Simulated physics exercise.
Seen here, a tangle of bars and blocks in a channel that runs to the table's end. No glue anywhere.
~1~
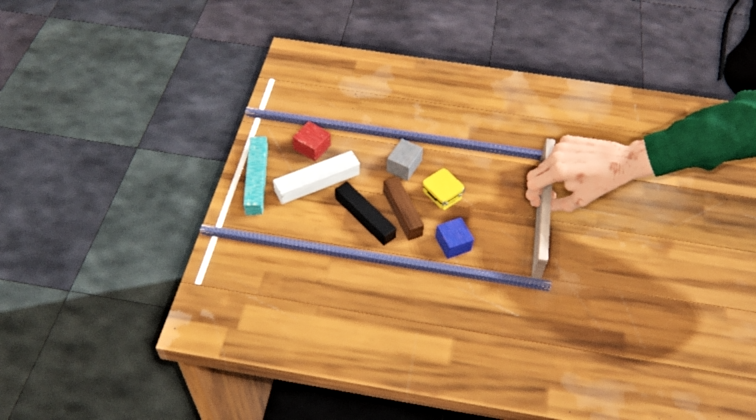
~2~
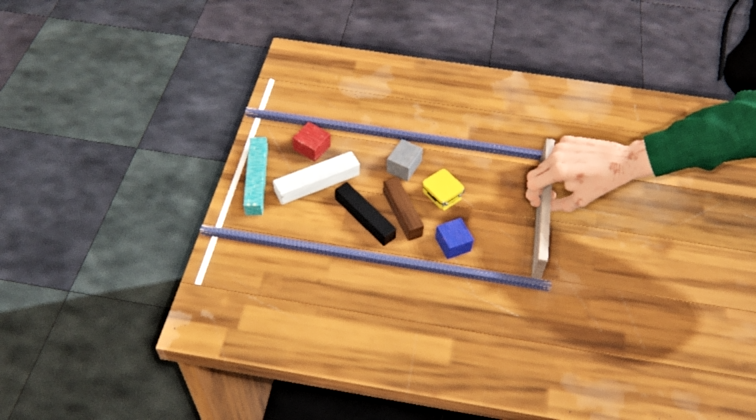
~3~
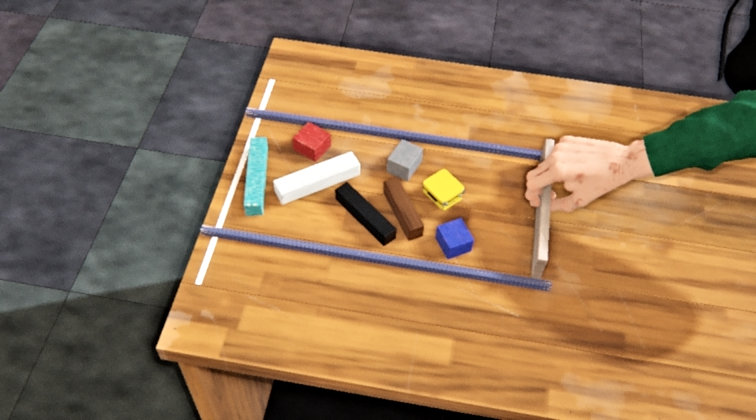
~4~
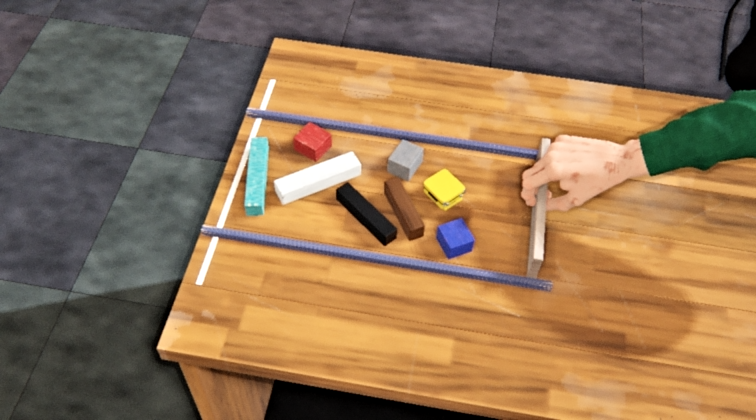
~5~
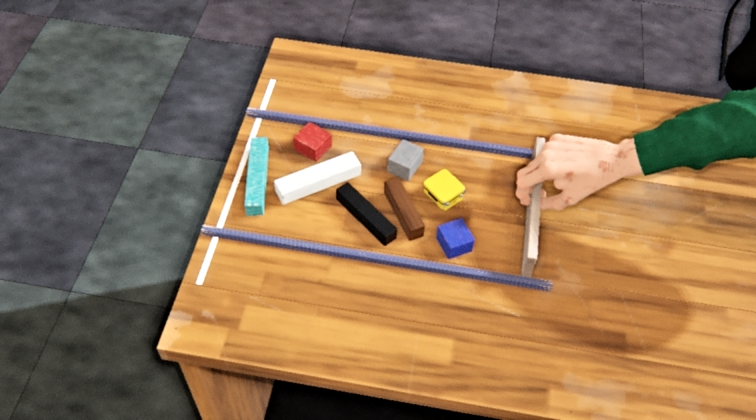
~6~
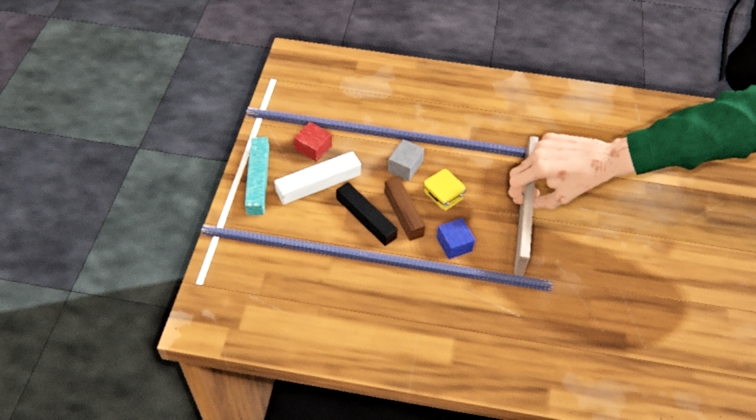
A hand in a green sleeve held a board upright at the right end of a channel of scattered coloured blocks and bars, then slid it slightly left while the pieces stayed put.
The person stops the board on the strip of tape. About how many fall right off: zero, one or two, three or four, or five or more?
The number that fall off is five or more.
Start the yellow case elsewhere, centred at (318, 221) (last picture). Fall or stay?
Then it comes down.
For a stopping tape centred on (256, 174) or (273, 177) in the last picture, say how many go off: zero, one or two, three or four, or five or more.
Taking them in turn, five or more; three or four.
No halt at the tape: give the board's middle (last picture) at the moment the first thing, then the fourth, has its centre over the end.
Near (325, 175) and (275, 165).
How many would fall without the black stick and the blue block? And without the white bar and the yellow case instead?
It would be 3 and 4.
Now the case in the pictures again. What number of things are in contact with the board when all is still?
3 of them.
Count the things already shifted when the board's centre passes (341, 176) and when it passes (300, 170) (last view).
First 8, then 8.
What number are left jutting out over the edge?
That would be 3.
Soon after, none off yet; turquoise bar at rest near (257, 176); red block at rest near (313, 142); white bar at rest near (319, 178).
Then, none off yet; turquoise bar moving near (252, 175); red block moved a little near (307, 137); white bar moved a little near (299, 165).
Further on, one off so far; turquoise bar falling near (217, 308); red block moved well along near (240, 124); white bar moved about its own width near (229, 153).
At rest, the number that fall off is five or more; fallen, brown stick, black stick, white bar, red block and turquoise bar.
